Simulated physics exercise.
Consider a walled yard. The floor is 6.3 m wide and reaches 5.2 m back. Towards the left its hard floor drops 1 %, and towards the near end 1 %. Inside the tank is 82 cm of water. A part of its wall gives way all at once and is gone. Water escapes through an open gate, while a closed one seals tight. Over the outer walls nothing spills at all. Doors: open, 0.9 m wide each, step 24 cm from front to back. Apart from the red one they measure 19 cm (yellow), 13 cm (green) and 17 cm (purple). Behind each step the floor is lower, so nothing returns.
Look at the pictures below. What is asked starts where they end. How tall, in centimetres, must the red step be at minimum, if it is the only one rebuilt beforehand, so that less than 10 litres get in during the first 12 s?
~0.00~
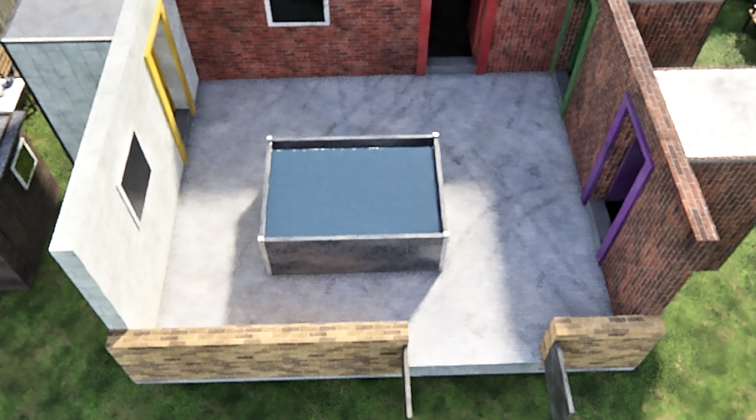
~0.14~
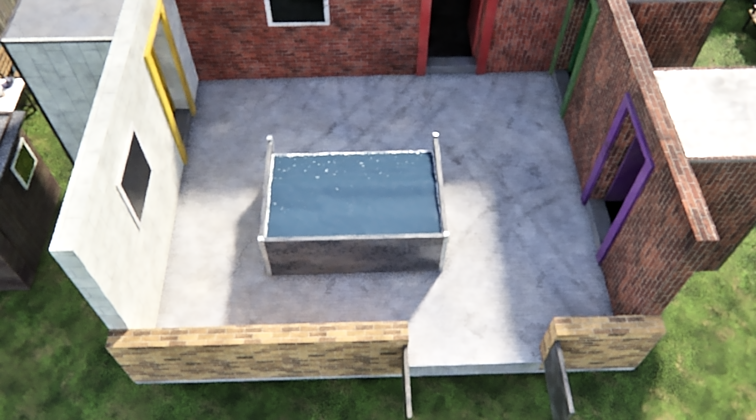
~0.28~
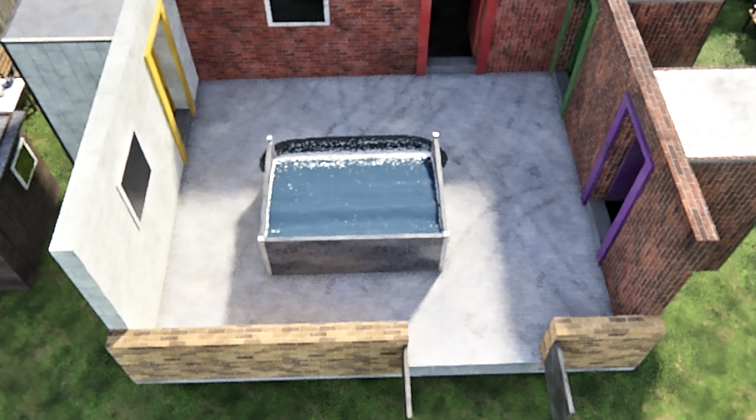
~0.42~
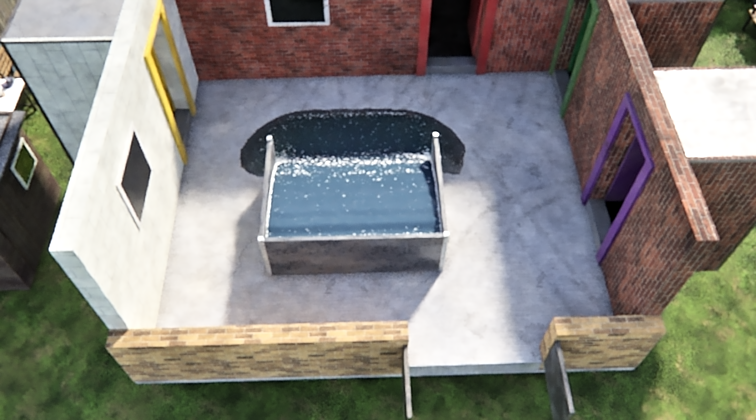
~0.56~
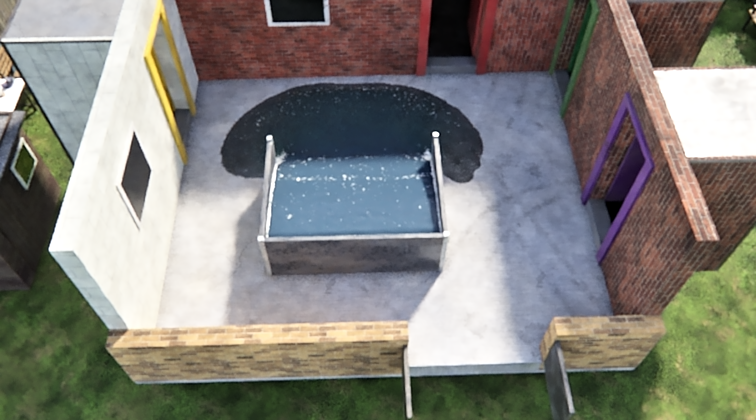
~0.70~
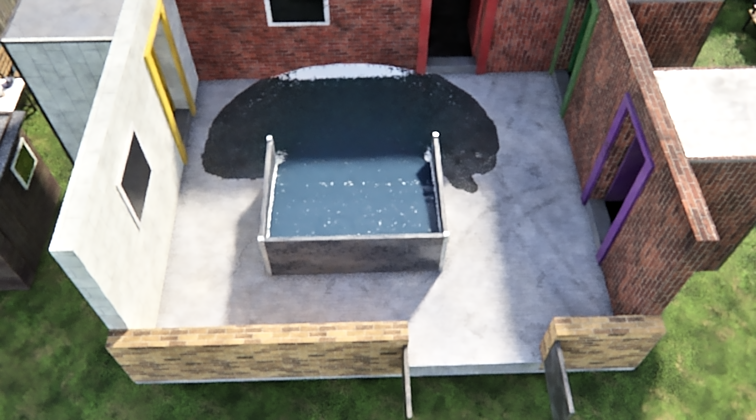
It needs to be at least 25 cm tall.
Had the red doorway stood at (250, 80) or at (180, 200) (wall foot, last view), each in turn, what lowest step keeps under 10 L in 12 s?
31 and 10.5 cm.
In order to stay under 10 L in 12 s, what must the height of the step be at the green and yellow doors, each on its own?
You'd want some 33 cm at green and some 27 cm at yellow.
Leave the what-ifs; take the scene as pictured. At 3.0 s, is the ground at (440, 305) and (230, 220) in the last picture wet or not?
Taking them in turn, they come out spared and submerged.
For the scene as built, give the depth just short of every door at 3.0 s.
In cm: Yellow 28, green 30, red 16, purple 1.
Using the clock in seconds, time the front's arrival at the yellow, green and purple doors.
For yellow it's 0.9 s, for green 1.8 s, and for purple 3.0 s.
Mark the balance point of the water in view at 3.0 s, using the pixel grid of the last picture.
I'd say around (341, 142).
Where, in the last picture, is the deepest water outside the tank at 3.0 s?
About (197, 93).
After 1.4 s water covers 40 % of the floor, deepest (52 cm) near (341, 90); 28 cm at the red door, 6 litres in over its 18 cm step.
After 3.0 s water covers 60 % of the floor, deepest (35 cm) near (197, 93); 16 cm at the red door, 42 litres in over its 18 cm step.
After 12.0 s water covers 95 % of the floor, deepest (12 cm) near (327, 351); 4 cm at the red door, 43 litres in over its 18 cm step.
At the red door as built, the water arrived by 0.8 s and peaked near 29 cm at 1.6 s.
Run again over the same 12 s with other heights there, 21 litres in over 22 cm, 3 litres over 29.5 cm. The limit of 10 litres is kept from about 25 cm up.
